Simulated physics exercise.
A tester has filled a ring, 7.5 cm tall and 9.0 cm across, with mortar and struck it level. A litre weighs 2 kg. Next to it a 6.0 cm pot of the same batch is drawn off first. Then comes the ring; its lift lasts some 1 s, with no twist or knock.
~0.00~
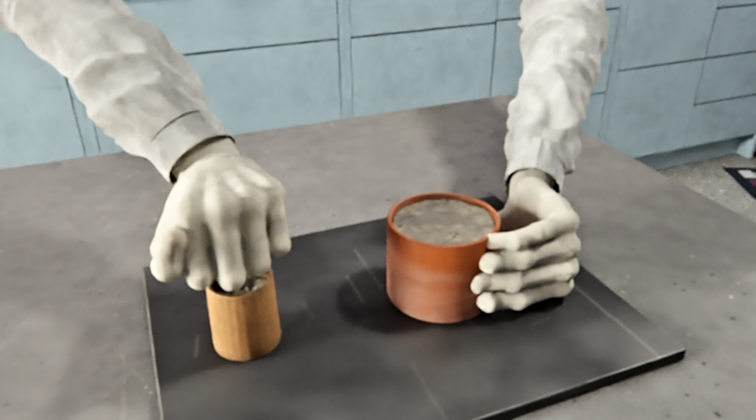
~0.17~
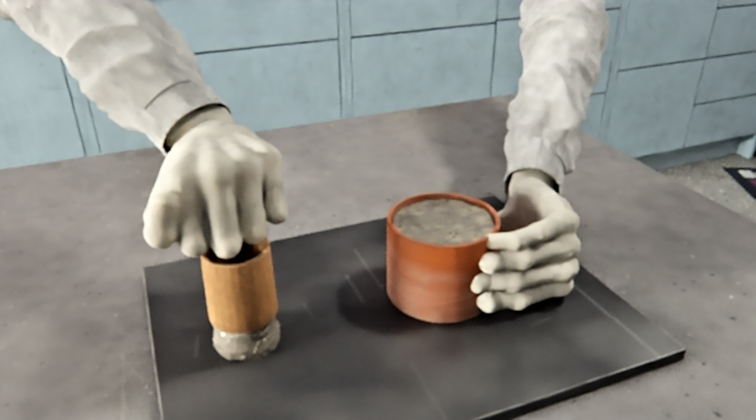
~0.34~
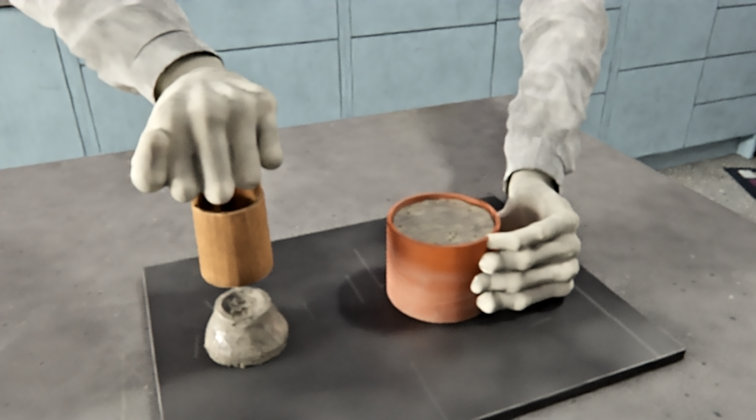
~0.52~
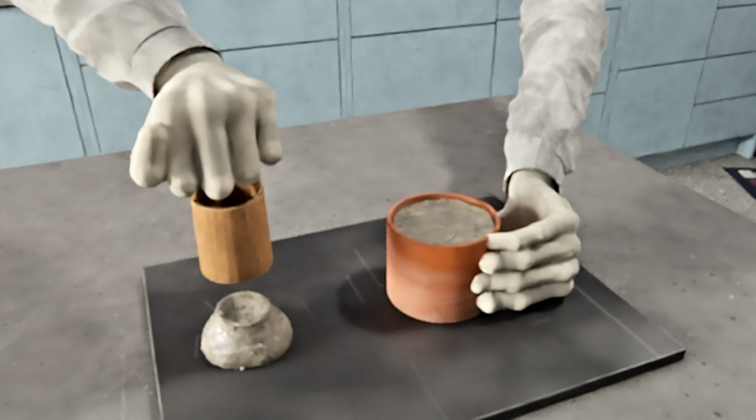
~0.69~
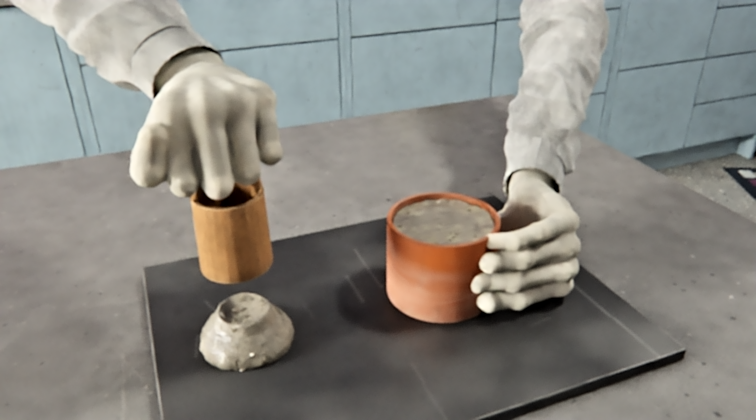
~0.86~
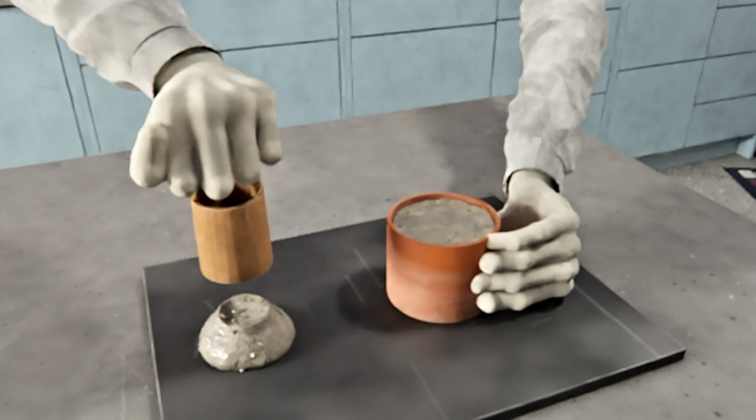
Wooden cup lifted straight up by a gloved hand, leaving a grey mound that slumps slightly beside a filled reddish-brown ring.
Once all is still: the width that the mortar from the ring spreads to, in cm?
It comes to near 15.6 cm.
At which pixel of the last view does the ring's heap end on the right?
Around (526, 298).
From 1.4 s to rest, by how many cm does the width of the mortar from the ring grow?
About 2.0 cm.
After 1.1 s, the ring is up 1.6 cm; the mortar has come down 0.2 cm to 7.3 cm and is 9.6 cm wide.
After 1.4 s, the ring is up 5.2 cm; the mortar has come down 2.5 cm to 5.0 cm and is 13 cm wide.
After 1.6 s, the ring is up 7.5 cm; the mortar has come down 3.2 cm to 4.3 cm and is 15 cm wide.
After 1.9 s, the ring is clear; the mortar has come down 3.5 cm to 4.0 cm and is 15 cm wide.
After 3.0 s, at rest, the ring is clear; the mortar has come down 3.8 cm to 3.7 cm and is 16 cm wide.
